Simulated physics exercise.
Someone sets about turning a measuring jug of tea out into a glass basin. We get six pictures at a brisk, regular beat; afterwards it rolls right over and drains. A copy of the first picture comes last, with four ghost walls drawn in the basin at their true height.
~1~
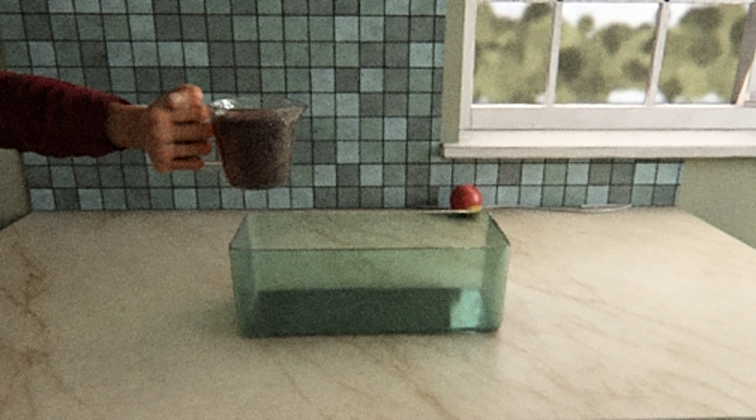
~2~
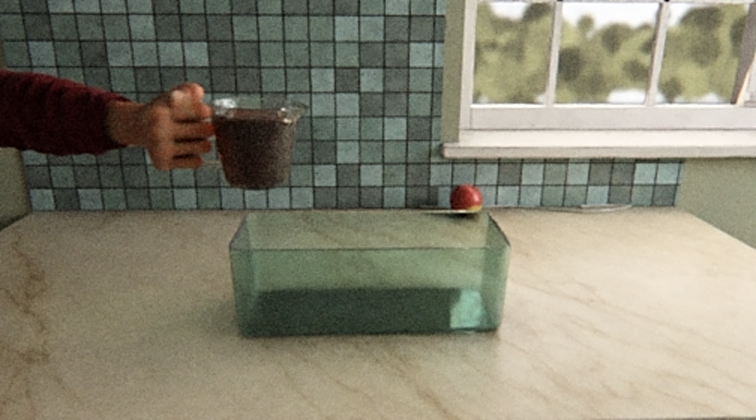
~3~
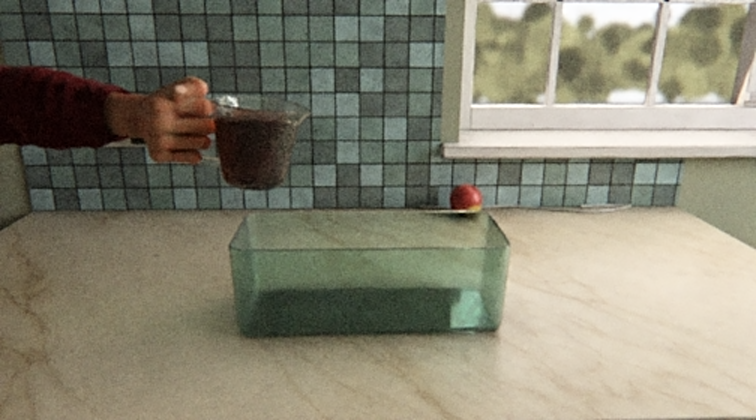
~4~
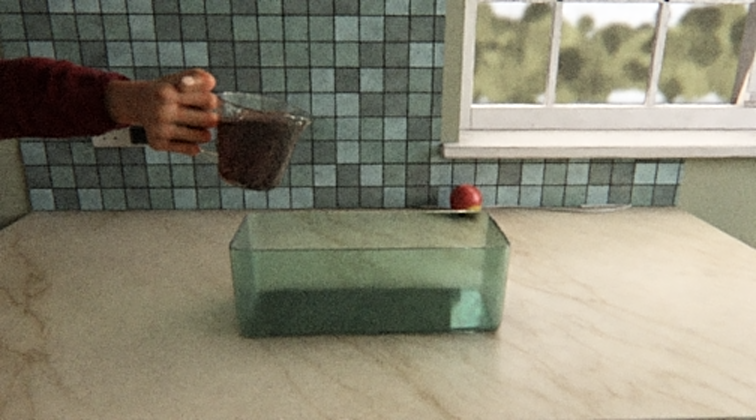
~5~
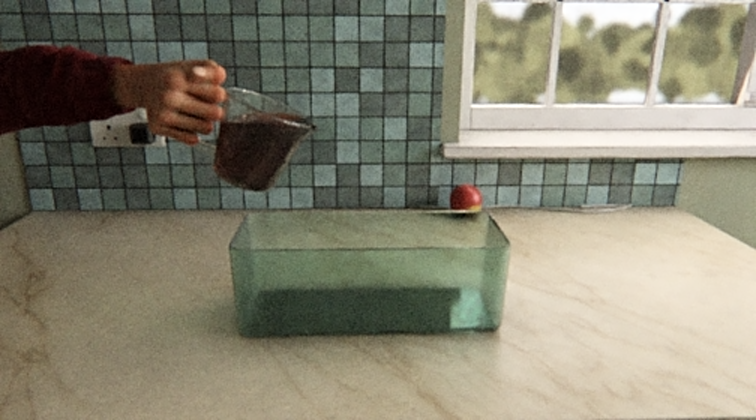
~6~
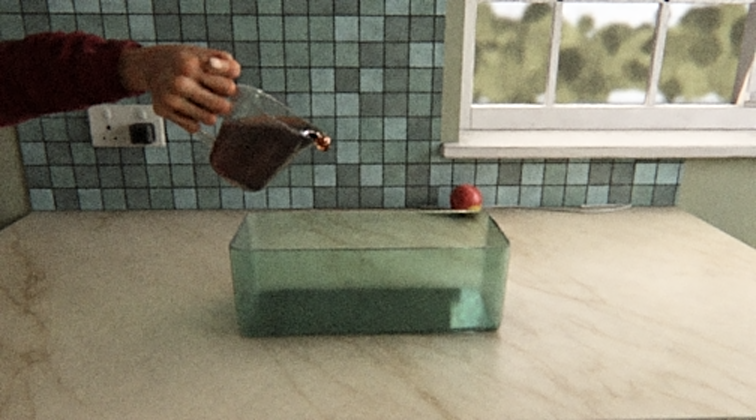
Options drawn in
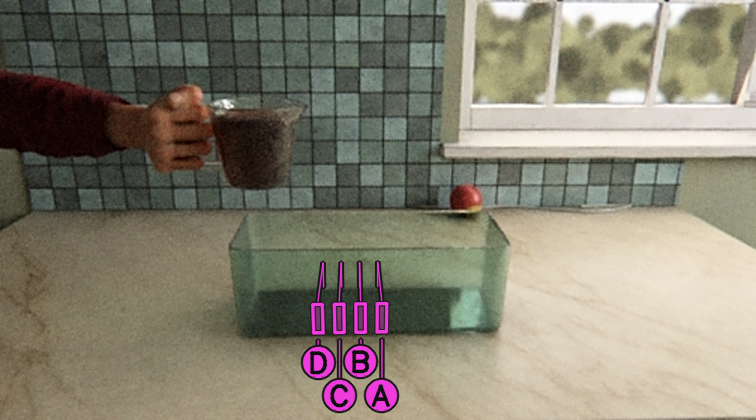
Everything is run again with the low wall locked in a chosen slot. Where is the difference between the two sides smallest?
B.
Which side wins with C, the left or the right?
The right side.
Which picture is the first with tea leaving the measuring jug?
Picture 6.
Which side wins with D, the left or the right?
More ends on the right.
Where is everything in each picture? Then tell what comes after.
The first frame shows upright, lip at (306, 106); basin from (239, 332) to (501, 328); nothing has left yet.
The second frame shows upright, lip at (307, 107); nothing has left yet.
The third frame shows tipped about 6°, lip at (310, 112); nothing has left yet.
The fourth frame shows tipped about 14°, lip at (314, 119); nothing has left yet.
The fifth frame shows tipped about 23°, lip at (317, 129); nothing has left yet.
The sixth frame shows tipped about 35°, lip at (319, 142); tea is over the lip, down to (324, 149).
On the marked copy, A at (381, 339); B at (360, 339); C at (339, 339); D at (318, 340).
Choosing A, about 90 % ends left of the wall and 8 % right of it.
Choosing B, about 54 % ends left of the wall and 45 % right of it.
Choosing C, about 14 % ends left of the wall and 86 % right of it.
Choosing D, about 4 % ends left of the wall and 96 % right of it.
